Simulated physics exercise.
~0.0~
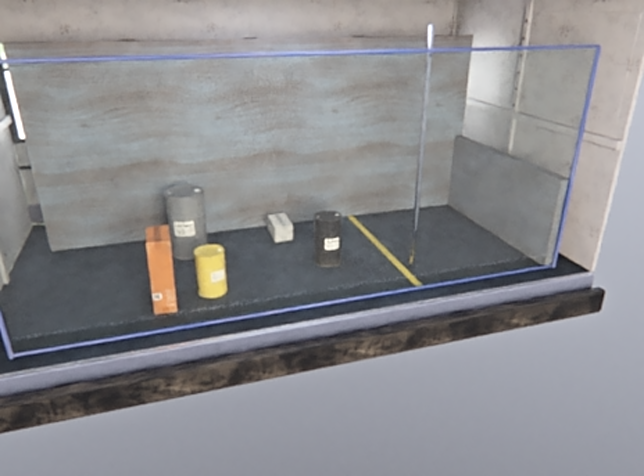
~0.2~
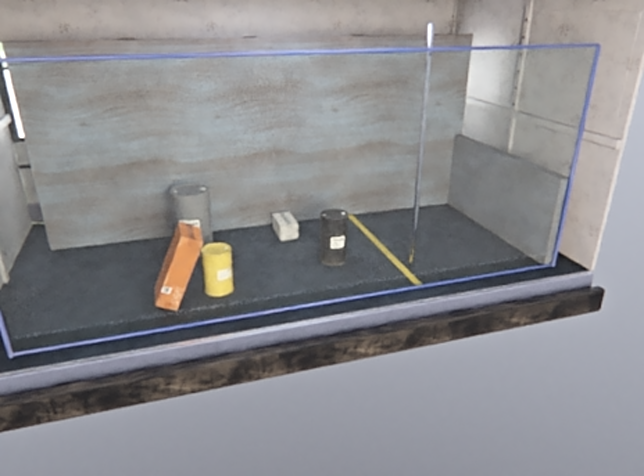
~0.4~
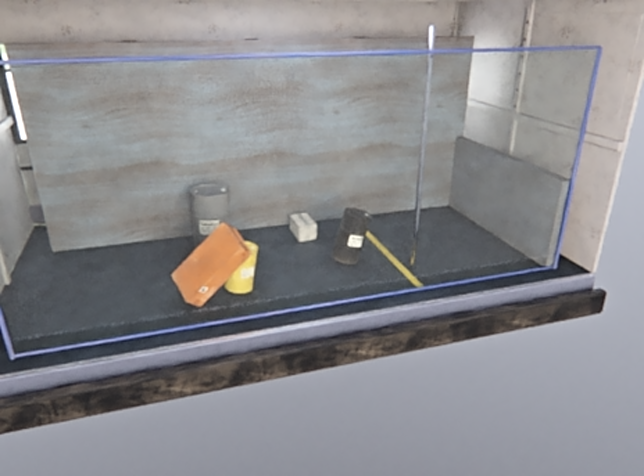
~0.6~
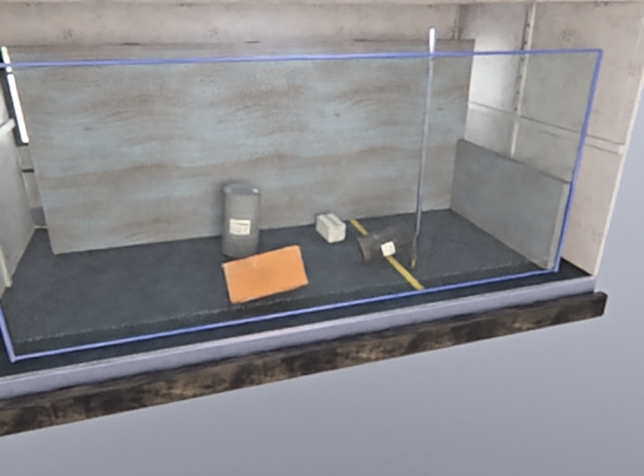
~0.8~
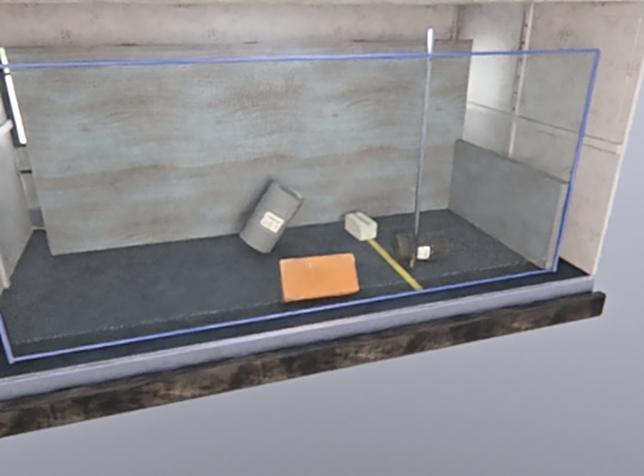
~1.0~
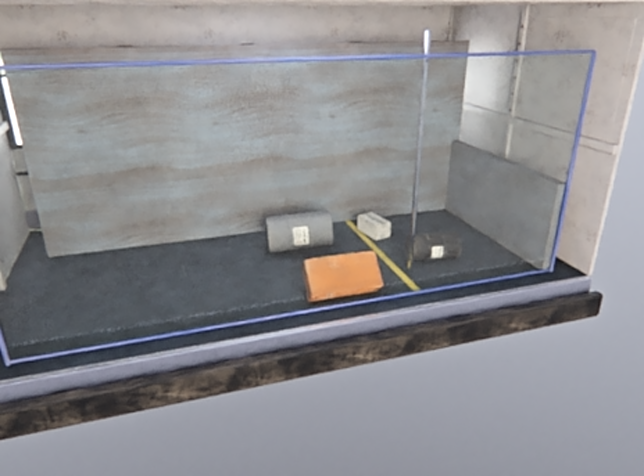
Drums, an orange box and a white carton sliding right and toppling, the black drum and carton crossing the yellow line.
